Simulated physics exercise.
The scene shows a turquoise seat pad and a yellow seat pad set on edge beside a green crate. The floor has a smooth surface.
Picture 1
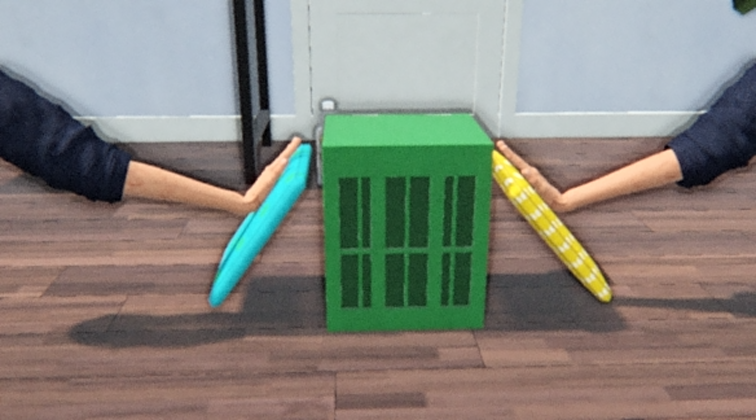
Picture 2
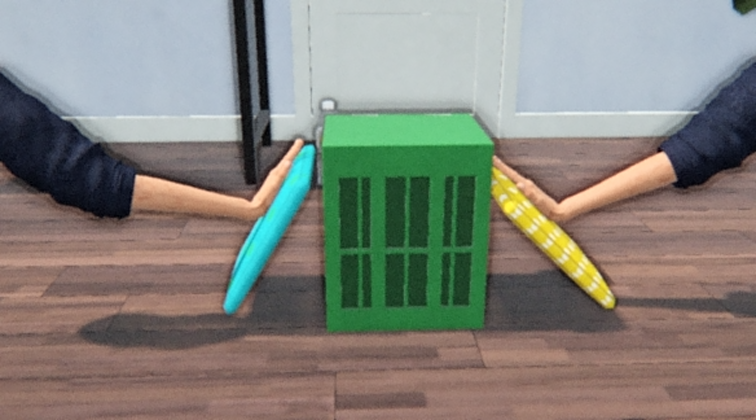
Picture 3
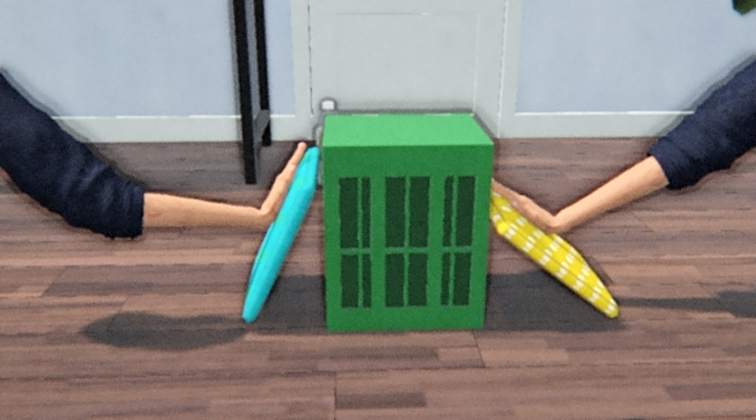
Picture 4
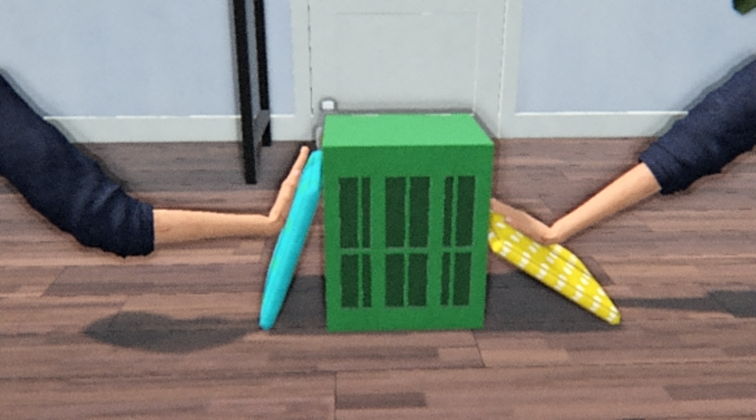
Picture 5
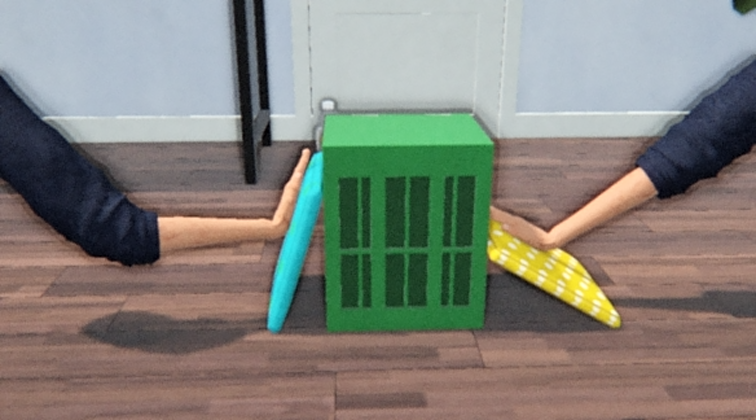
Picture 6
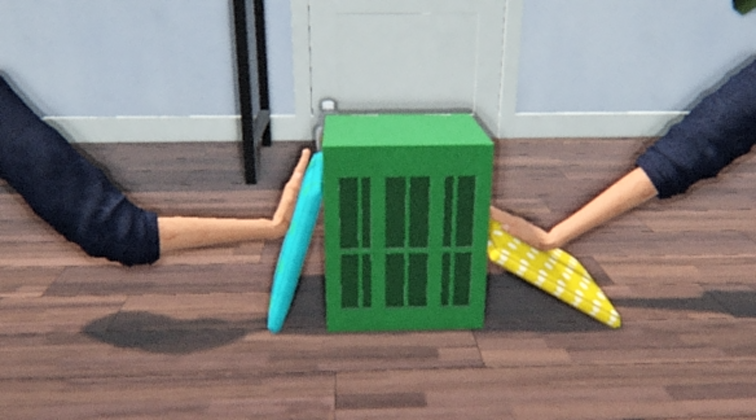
To begin with, two hands press a turquoise pad and a yellow pad at a slant against opposite sides of a green crate. The left hand brings the turquoise pad closer to upright as its foot slides inward, while the yellow pad's upper end slips down the right side into a low slant.
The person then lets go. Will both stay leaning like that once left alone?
The turquoise seat pad stays leaning; the yellow seat pad slides down.
Then, 0.24 s later than the last view, turquoise seat pad against the side near (299, 238); yellow seat pad slipping down near (543, 280).
Then, 0.42 s later than the last view, turquoise seat pad against the side near (299, 238); yellow seat pad flat on the floor near (544, 288).
Finally, turquoise seat pad against the side near (300, 238); yellow seat pad flat on the floor near (544, 289). The turquoise seat pad keeps leaning and the yellow seat pad slumps to the floor.
